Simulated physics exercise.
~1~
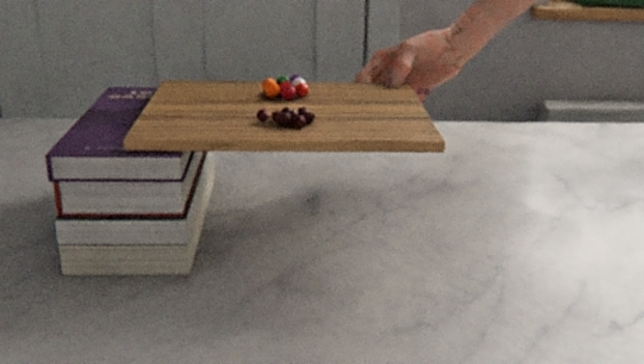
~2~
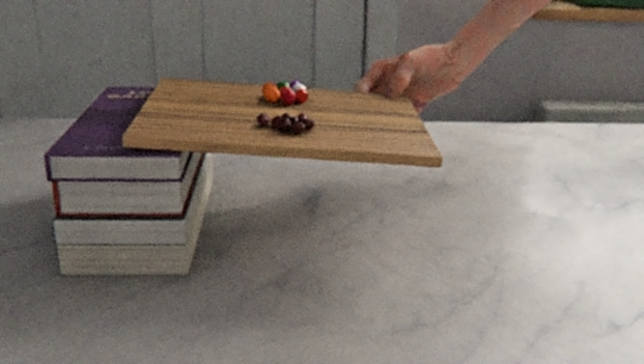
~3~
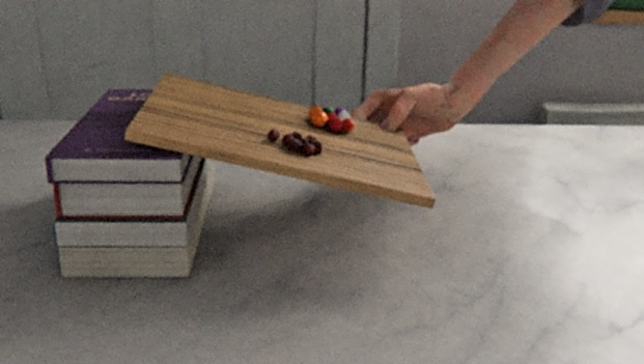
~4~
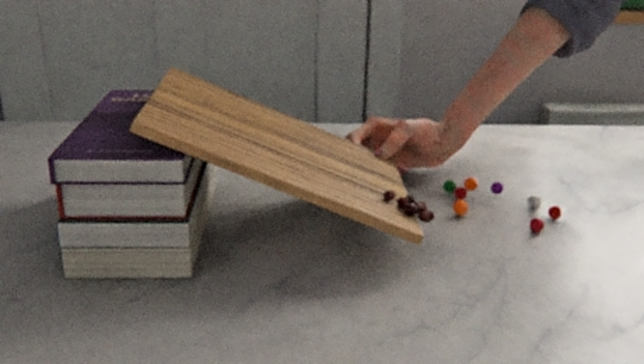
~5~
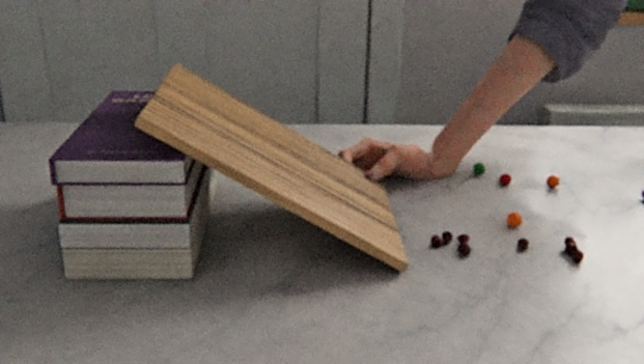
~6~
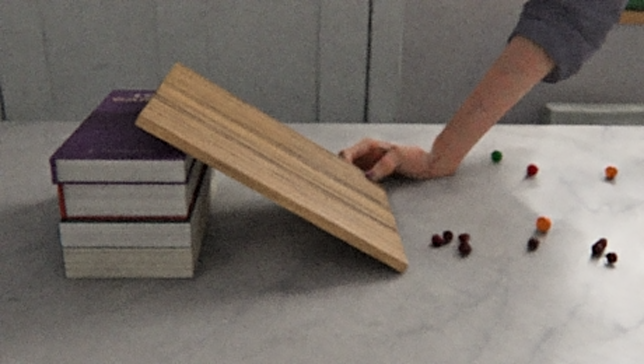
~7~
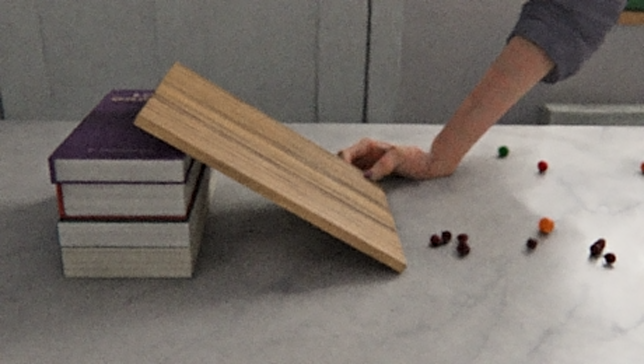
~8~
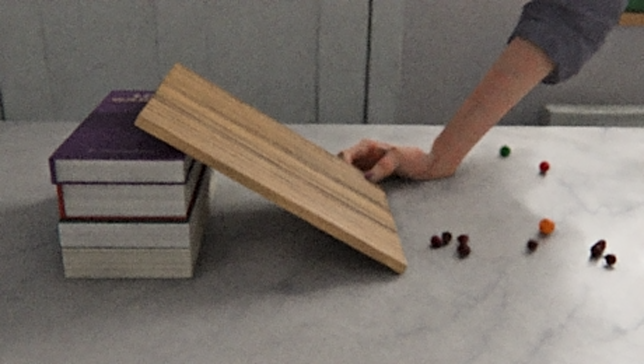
Wooden board lowered by a hand from stacked books, spilling colourful balls far across the table while dark ones stop nearer.
